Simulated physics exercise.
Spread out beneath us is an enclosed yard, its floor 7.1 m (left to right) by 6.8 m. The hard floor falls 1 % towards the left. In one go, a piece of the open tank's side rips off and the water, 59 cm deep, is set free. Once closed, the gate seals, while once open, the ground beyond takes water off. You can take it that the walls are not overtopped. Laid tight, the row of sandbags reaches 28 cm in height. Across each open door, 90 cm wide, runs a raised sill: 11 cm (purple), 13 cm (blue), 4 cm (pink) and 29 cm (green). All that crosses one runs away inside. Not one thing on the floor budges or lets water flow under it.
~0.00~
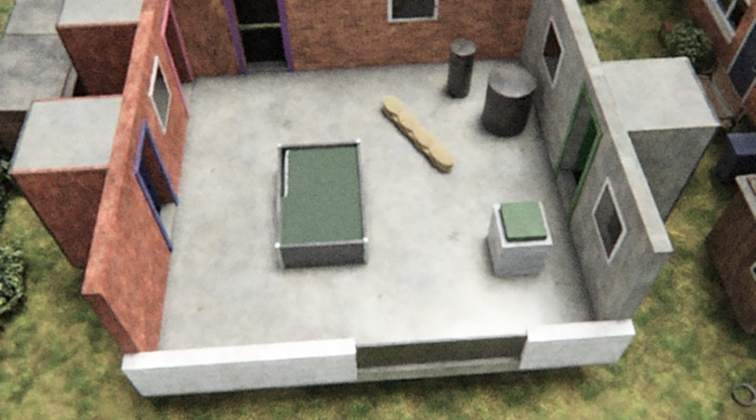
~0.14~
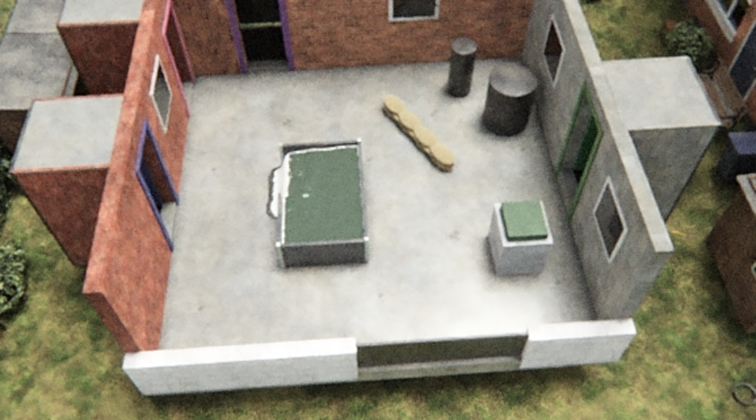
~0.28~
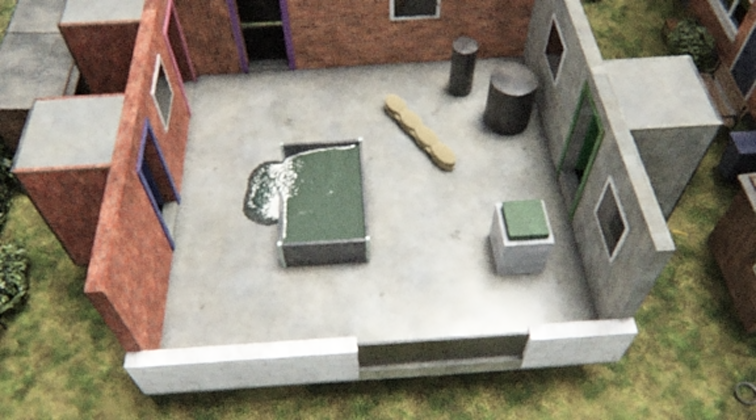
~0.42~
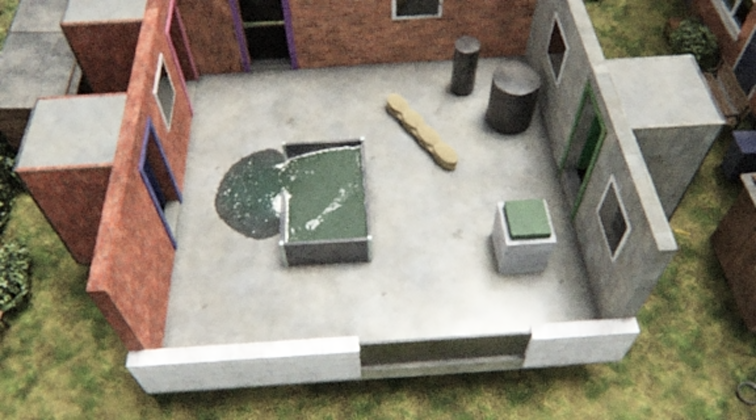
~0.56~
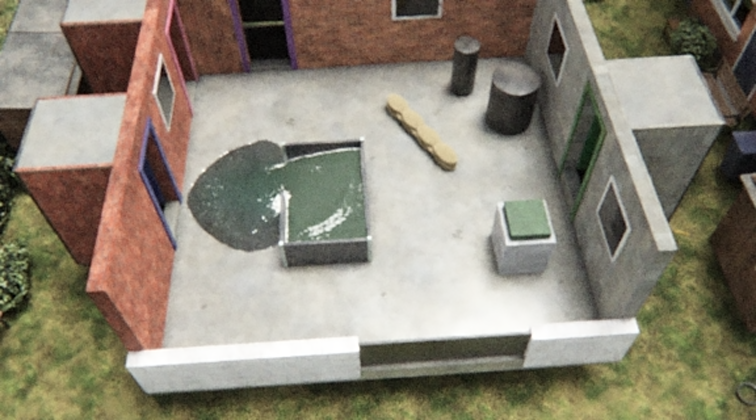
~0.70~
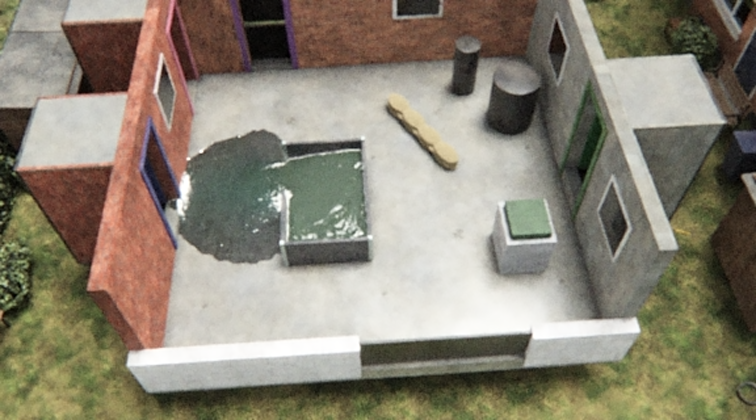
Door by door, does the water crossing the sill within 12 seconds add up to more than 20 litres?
At the end, purple door: Fails to top it. Blue door: Tops it. Pink door: Tops it. Green door: Fails to top it.
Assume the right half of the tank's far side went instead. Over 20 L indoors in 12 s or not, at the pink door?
Then pink exceeds it.
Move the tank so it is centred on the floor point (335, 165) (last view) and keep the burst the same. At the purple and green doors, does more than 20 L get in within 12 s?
For the purple door, the amount is acceptable; for the green door, the amount is acceptable.
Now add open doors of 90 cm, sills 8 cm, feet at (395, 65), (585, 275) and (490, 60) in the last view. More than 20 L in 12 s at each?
Check each in turn: The first fails, the second fails, the third fails.
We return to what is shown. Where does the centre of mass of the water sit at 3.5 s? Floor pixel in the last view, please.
I'd say somewhere around (257, 188).
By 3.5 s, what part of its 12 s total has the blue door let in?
I'd say close to 90 percent.
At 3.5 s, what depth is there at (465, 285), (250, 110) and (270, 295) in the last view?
0, 3 and 1 cm, respectively.
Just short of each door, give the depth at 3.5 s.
Door by door in cm, purple shows 12, blue shows 18, pink shows 12, green shows 0.
After 1.4 s water covers 15 % of the floor and is deepest (34 cm) near (184, 190); purple door not reached, blue door 26 cm at the sill, 26 L in, pink door not reached, green door not reached.
After 2.2 s water covers 20 % of the floor and is deepest (38 cm) near (198, 77); purple door not reached, blue door 23 cm at the sill, 71 L in, pink door 10 cm at the sill, 4 L in, green door not reached.
After 3.5 s water covers 30 % of the floor and is deepest (21 cm) near (198, 77); purple door 12 cm at the sill, 0 L in, blue door 18 cm at the sill, 108 L in, pink door 12 cm at the sill, 36 L in, green door not reached.
After 7.0 s water covers 65 % of the floor and is deepest (12 cm) near (197, 89); purple door 7 cm at the sill, 2 L in, blue door 8 cm at the sill, 117 L in, pink door 9 cm at the sill, 121 L in, green door not reached.
After 12.0 s water covers 95 % of the floor and is deepest (6 cm) near (196, 95); purple door 4 cm at the sill, 2 L in, blue door 5 cm at the sill, 117 L in, pink door 6 cm at the sill, 164 L in, green door 3 cm at the sill, 0 L in.
